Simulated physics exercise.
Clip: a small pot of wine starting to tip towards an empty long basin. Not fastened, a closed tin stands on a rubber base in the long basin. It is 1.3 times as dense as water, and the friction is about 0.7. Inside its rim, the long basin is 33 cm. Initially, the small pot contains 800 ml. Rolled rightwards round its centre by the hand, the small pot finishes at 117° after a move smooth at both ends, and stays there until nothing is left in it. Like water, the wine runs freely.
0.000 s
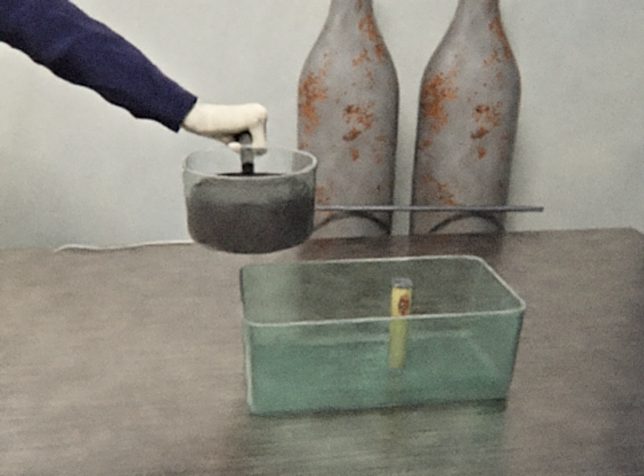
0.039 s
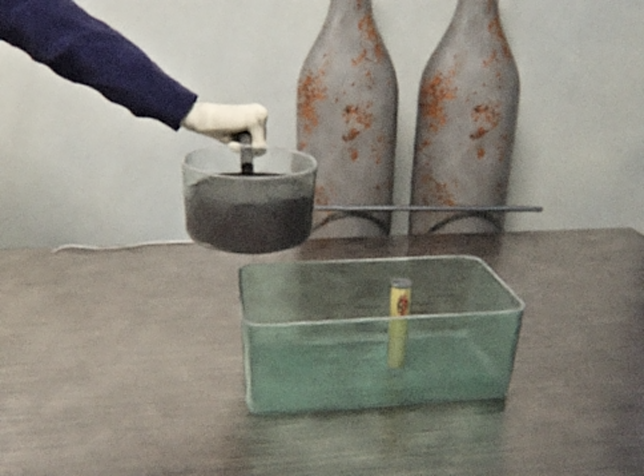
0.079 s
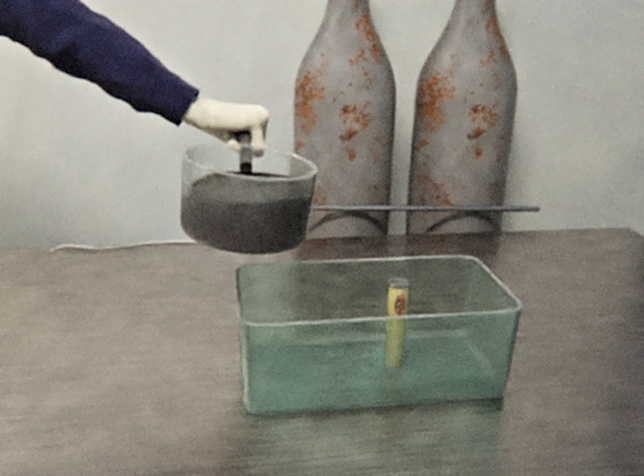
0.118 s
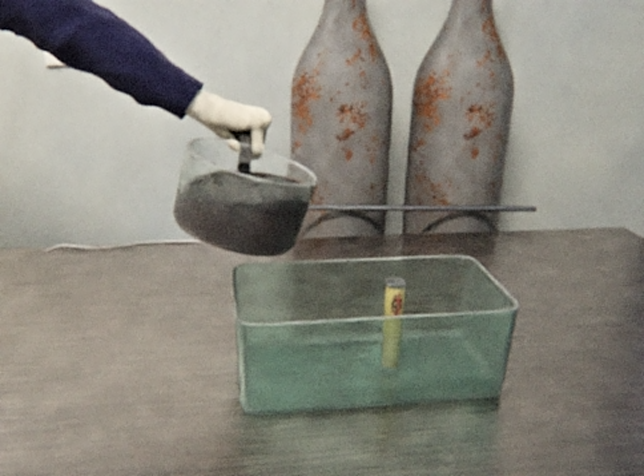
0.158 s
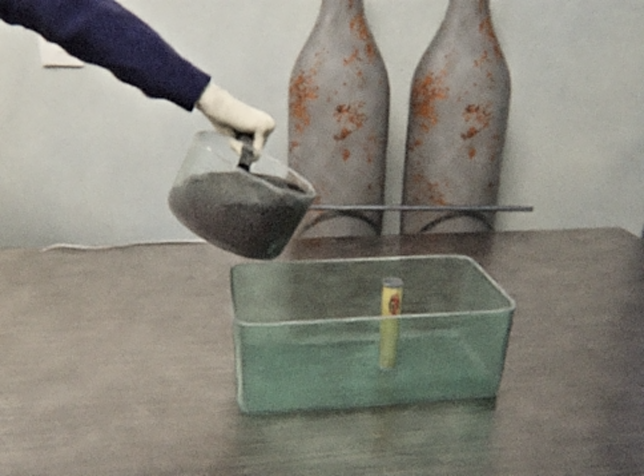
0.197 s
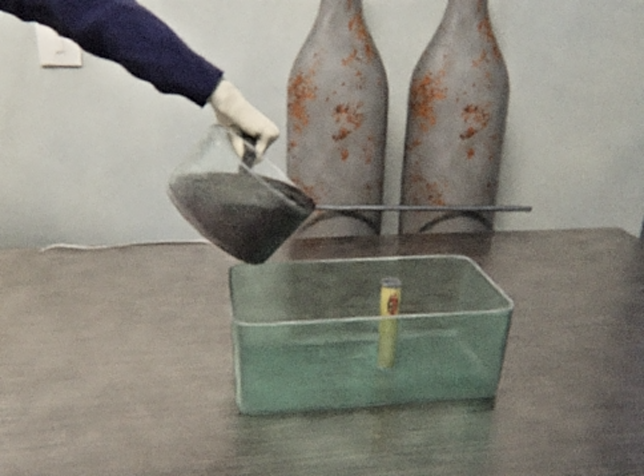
A gloved hand tilting a small clear pot of dark liquid rightwards above a long basin holding an upright yellow tin.
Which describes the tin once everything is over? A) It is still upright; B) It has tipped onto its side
(A) It is still upright.
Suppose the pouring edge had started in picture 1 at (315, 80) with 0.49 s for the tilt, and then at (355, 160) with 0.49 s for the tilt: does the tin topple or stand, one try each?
The tin overturns the first time and overturns the second time.
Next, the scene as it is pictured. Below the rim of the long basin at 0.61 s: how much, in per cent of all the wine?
Some 94 percent of the total.
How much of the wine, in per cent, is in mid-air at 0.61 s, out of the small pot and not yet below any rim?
Something like 4 per cent of the total.
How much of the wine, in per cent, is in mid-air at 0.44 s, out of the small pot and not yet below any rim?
About 34 per cent.
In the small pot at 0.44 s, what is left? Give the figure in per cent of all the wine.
At that time about 22 in a hundred parts are still held.
After 0.44 s the tilt is 113° and 21 per cent is still to pour; the tin stands where it began.
After 0.61 s the tilt is 117° and 2 per cent is still to pour; the tin stands where it began.
After 0.79 s the tilt is 117° and 0 per cent is still to pour; the tin stands where it began.
After 0.99 s the tilt is 117° and 0 per cent is still to pour; the tin stands where it began.
In the end the tin stands where it began.
